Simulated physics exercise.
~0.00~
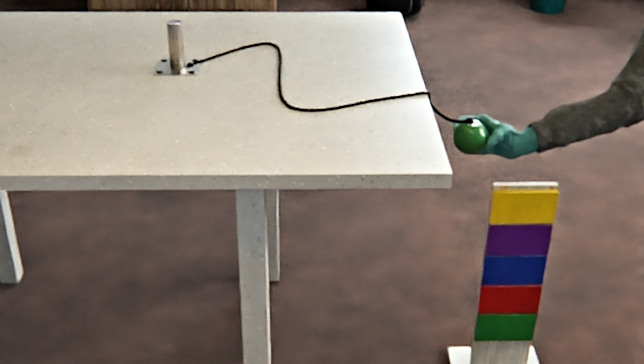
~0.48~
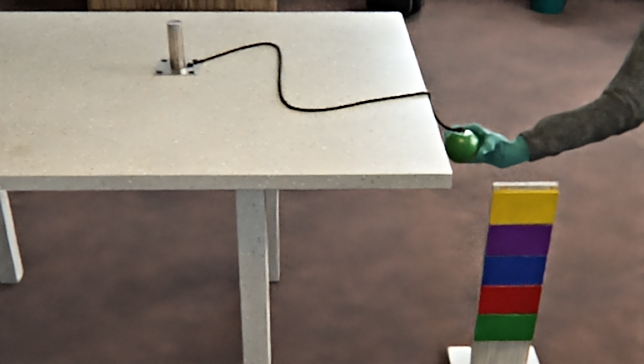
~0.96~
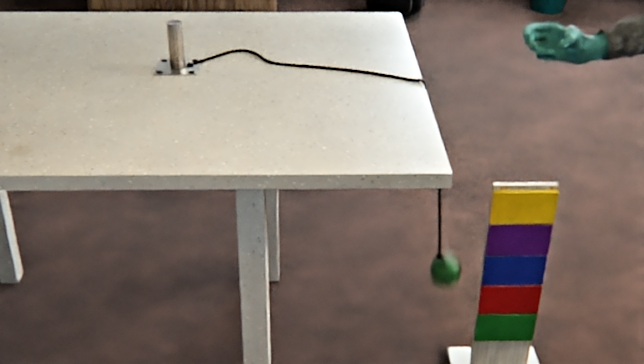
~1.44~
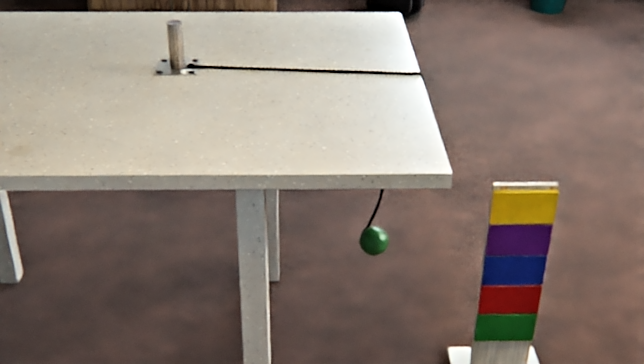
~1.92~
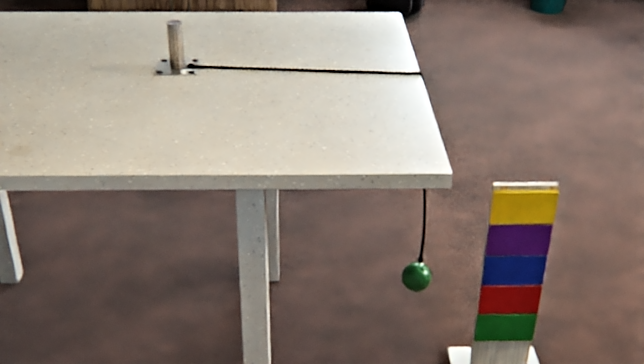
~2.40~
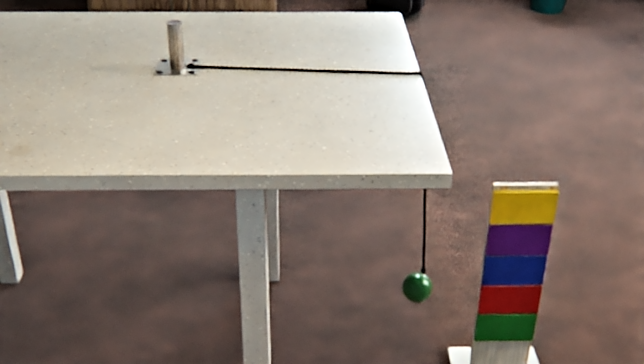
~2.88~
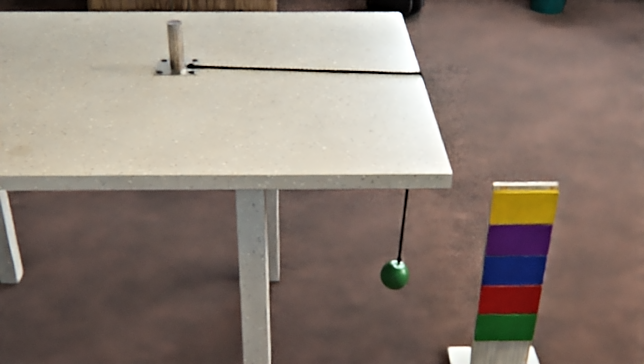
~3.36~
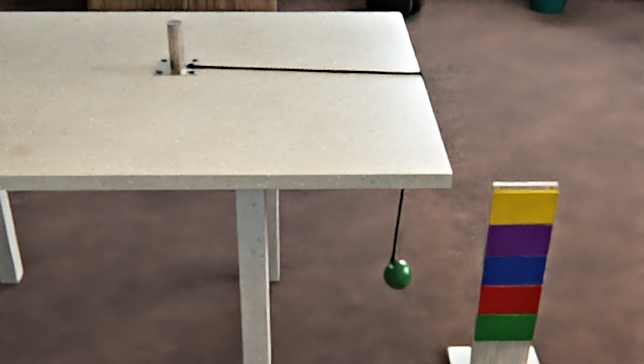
Beside a striped board, a hand releases a green apple, which swings on a shoelace level with red.
